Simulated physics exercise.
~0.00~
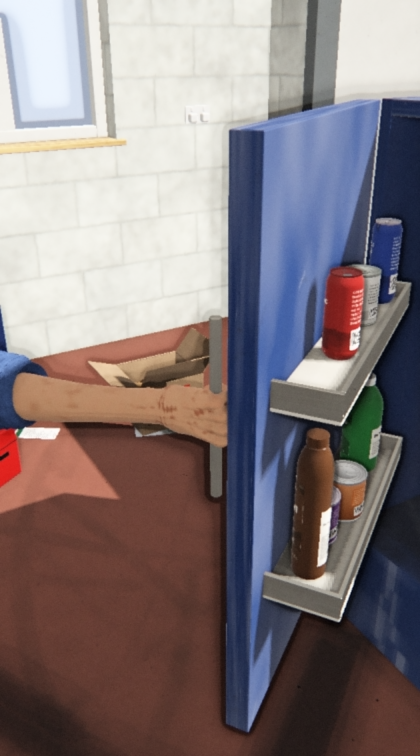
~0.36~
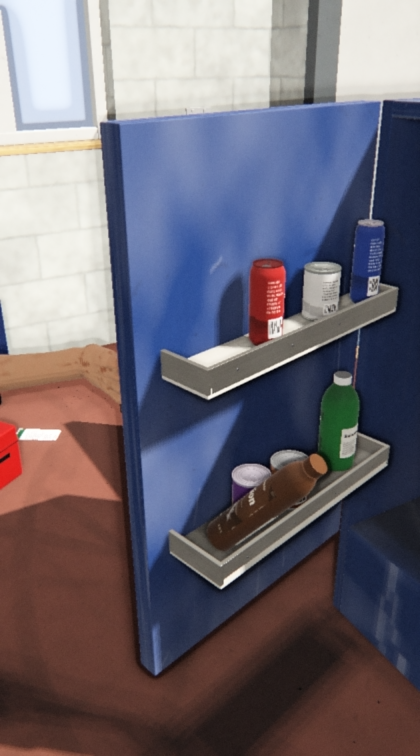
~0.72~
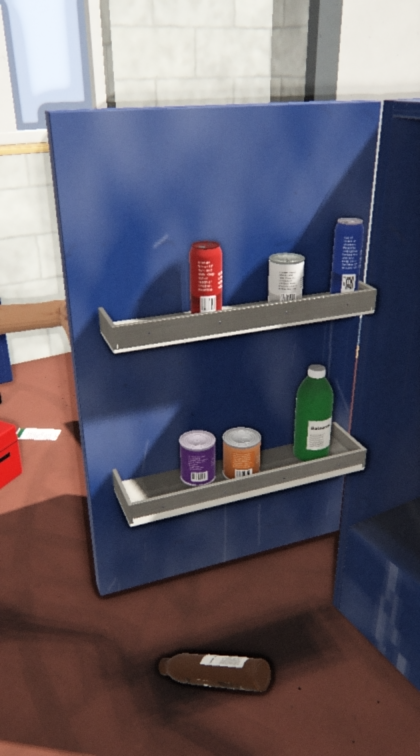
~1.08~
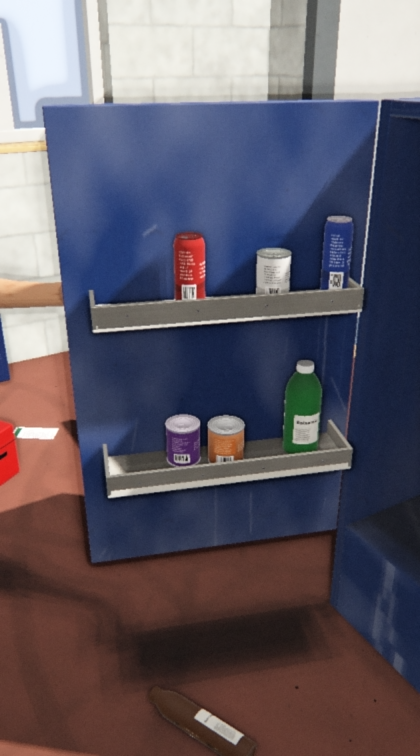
At the start, a hand grips the edge of an open blue locker door, with cans, tins and bottles standing on two racks inside it. The door swings wider, turning its racks toward the viewer, and the brown bottle on the lower rack tips over across the rail. It drops to the reddish floor and lies on its side, while the door opens a little further. The bottle then shifts nearer the viewer and turns at an angle. In the end it lies on the floor, and the other six items still stand in the racks.
